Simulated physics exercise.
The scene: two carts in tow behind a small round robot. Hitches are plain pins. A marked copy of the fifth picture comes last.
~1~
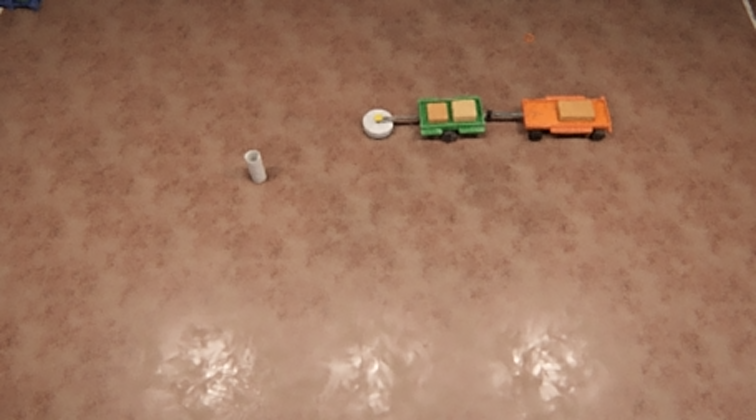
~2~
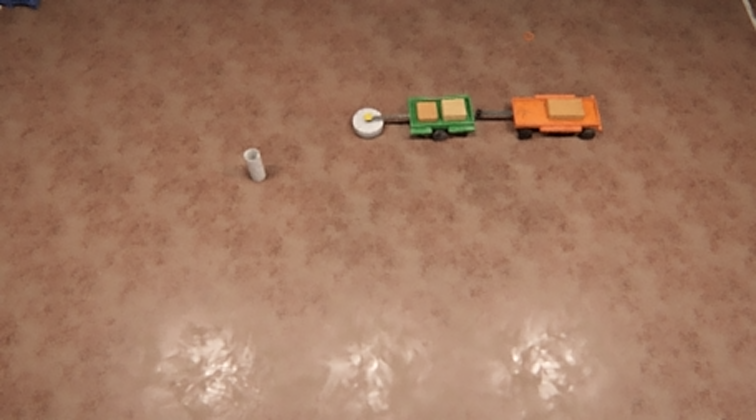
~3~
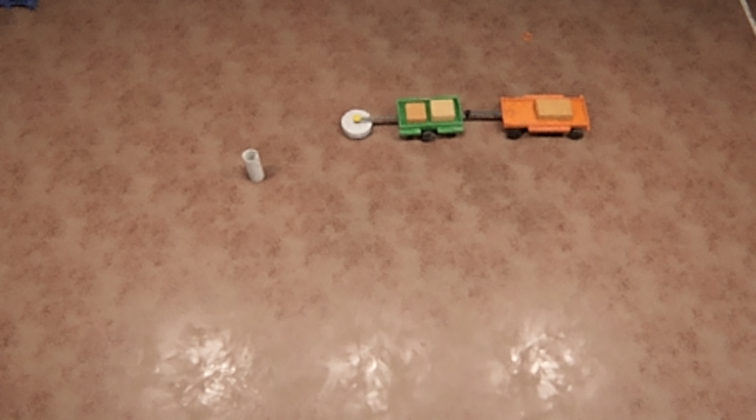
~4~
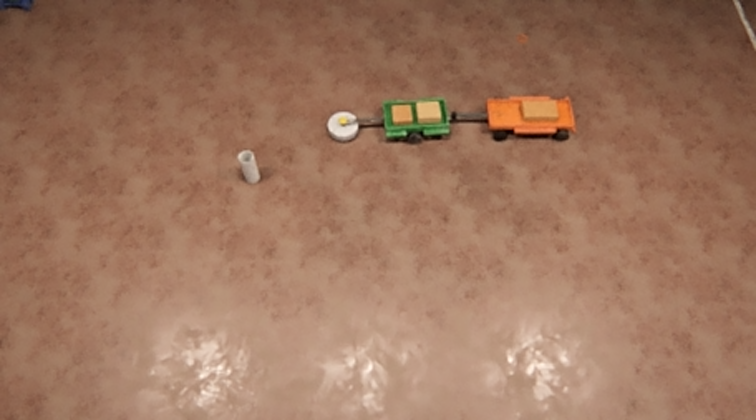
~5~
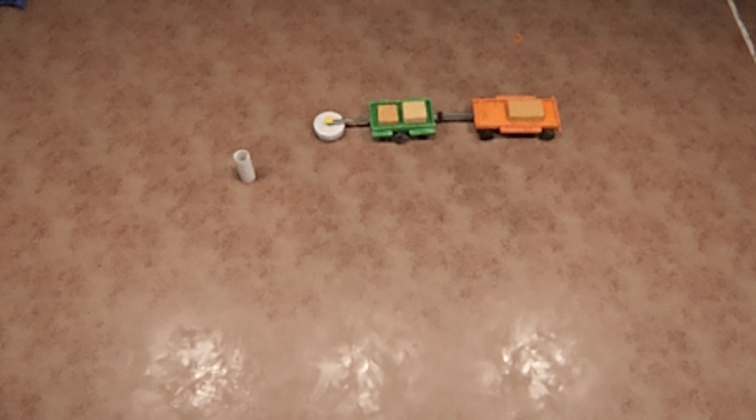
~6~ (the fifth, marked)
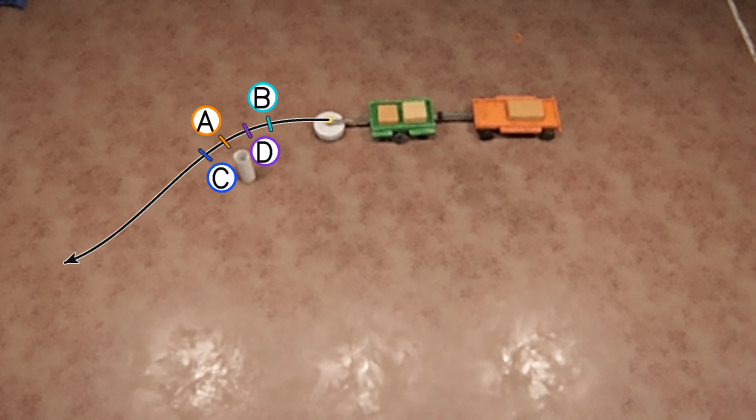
On a mottled brown floor seen from above at an angle, three patches of light shine along the near edge. A small round white robot with a yellow mark is at the front of a line, hitched to a green cart holding two tan blocks and an orange cart holding one, with a white post nearer the viewer. The robot tows both carts slowly and steadily leftward, while the view shifts very slightly.
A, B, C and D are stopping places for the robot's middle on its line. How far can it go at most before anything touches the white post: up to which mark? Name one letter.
C is the last safe stop.
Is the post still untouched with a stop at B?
Yes.
On the copy, A at (225, 142); B at (269, 124); C at (205, 155); D at (247, 131); the route from (329, 120) via (194, 164) to (65, 263).
On C. First, robot (284, 127), last cart (471, 114).
Then, robot (240, 140), last cart (427, 115).
Finally, robot (207, 160), last cart (391, 115); nothing has been touched.
By contrast, A is safe but short; B is safe but short; D is safe but short.
